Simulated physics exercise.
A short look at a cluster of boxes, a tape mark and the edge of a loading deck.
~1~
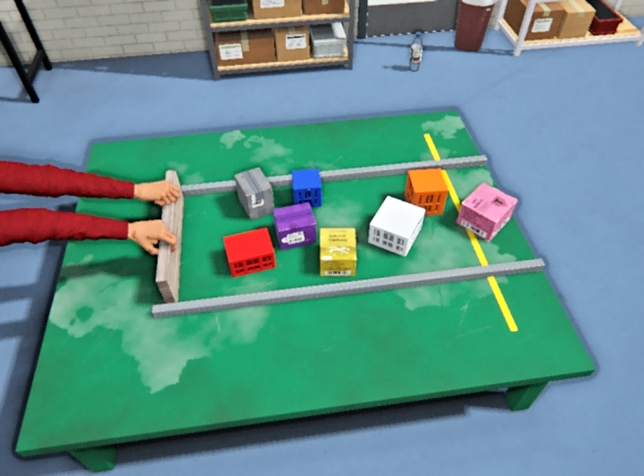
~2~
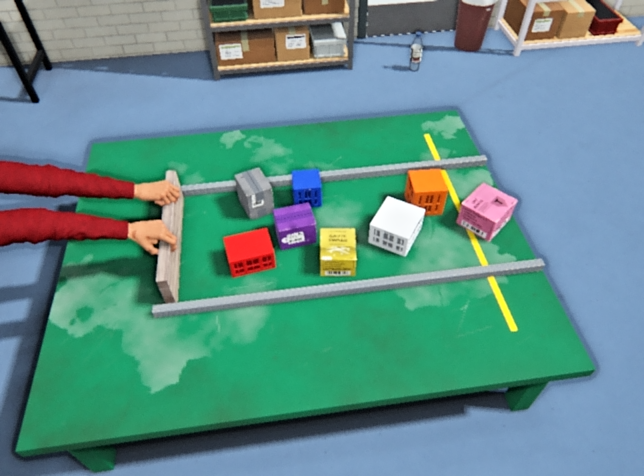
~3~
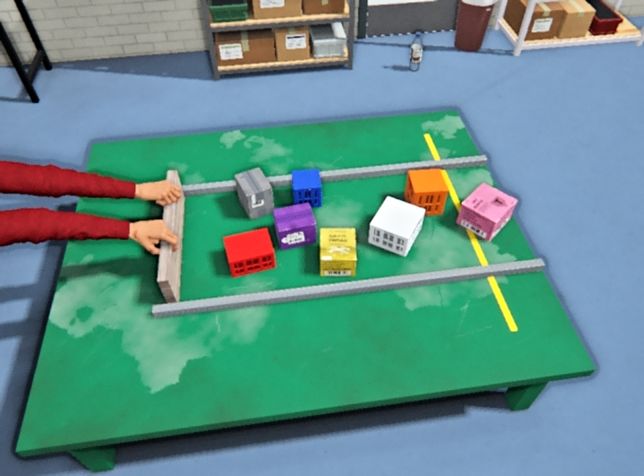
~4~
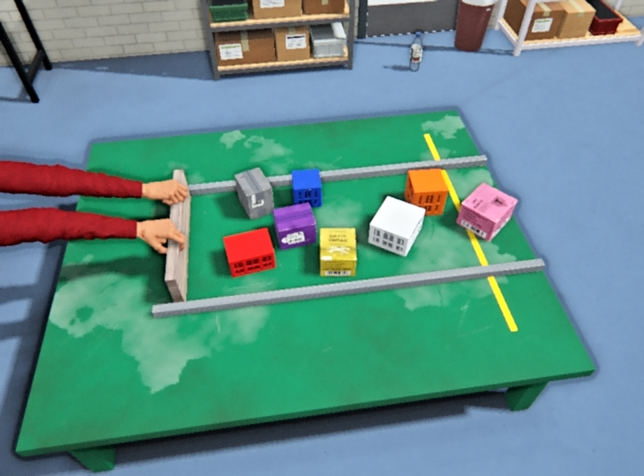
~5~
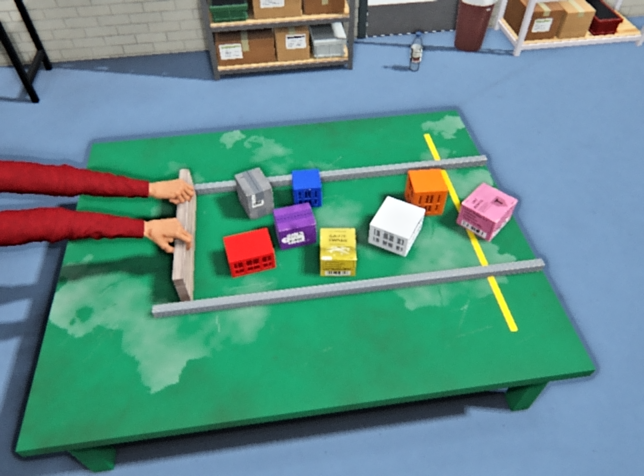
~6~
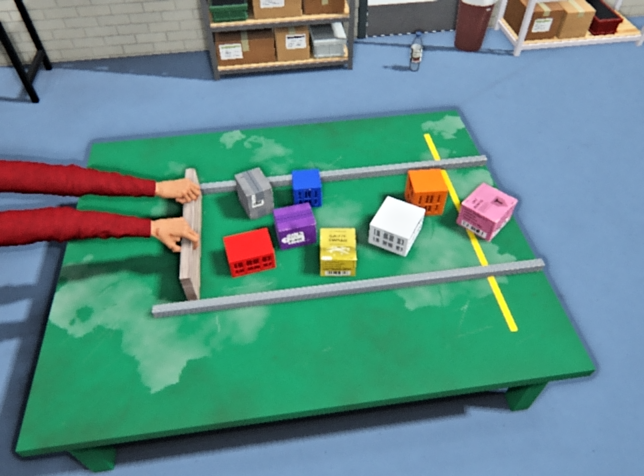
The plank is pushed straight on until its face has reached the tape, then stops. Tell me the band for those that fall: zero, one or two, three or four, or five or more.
The number that fall off is three or four.
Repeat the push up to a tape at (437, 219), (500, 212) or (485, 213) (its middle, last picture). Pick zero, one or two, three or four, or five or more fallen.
The falls would be one or two; five or over; five or more.
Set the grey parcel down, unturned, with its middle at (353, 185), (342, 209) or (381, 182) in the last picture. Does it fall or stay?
In that order, it survives; does not fall; does not fall.
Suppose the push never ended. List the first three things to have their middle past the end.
In order: The pink box, then the white crate, then the yellow box.
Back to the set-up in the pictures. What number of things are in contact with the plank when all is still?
3 of them.
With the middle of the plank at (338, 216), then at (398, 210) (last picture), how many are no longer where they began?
6 and 8.
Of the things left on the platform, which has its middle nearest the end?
The blue crate.
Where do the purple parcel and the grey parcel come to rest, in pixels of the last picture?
Near (485, 201) and (465, 173).
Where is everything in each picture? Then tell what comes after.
The first frame shows pink box (486, 212); orange crate (425, 193); white crate (396, 226); plank (172, 234); tape (463, 216).
The second frame shows orange crate (425, 193); grey parcel (255, 194).
The third frame shows white crate (396, 226); blue crate (307, 189).
The fourth frame shows pink box (486, 212); purple parcel (295, 226).
The fifth frame shows orange crate (425, 193); plank (186, 233).
The sixth frame shows pink box (486, 212); orange crate (425, 193); white crate (396, 226); plank (192, 232); tape (463, 216).
A little later, none off yet; pink box at rest near (486, 212); orange crate at rest near (426, 193); white crate shifted a little near (413, 223).
When it is over, the number that fall off is three or four; down, yellow box, white crate, orange crate and pink box.
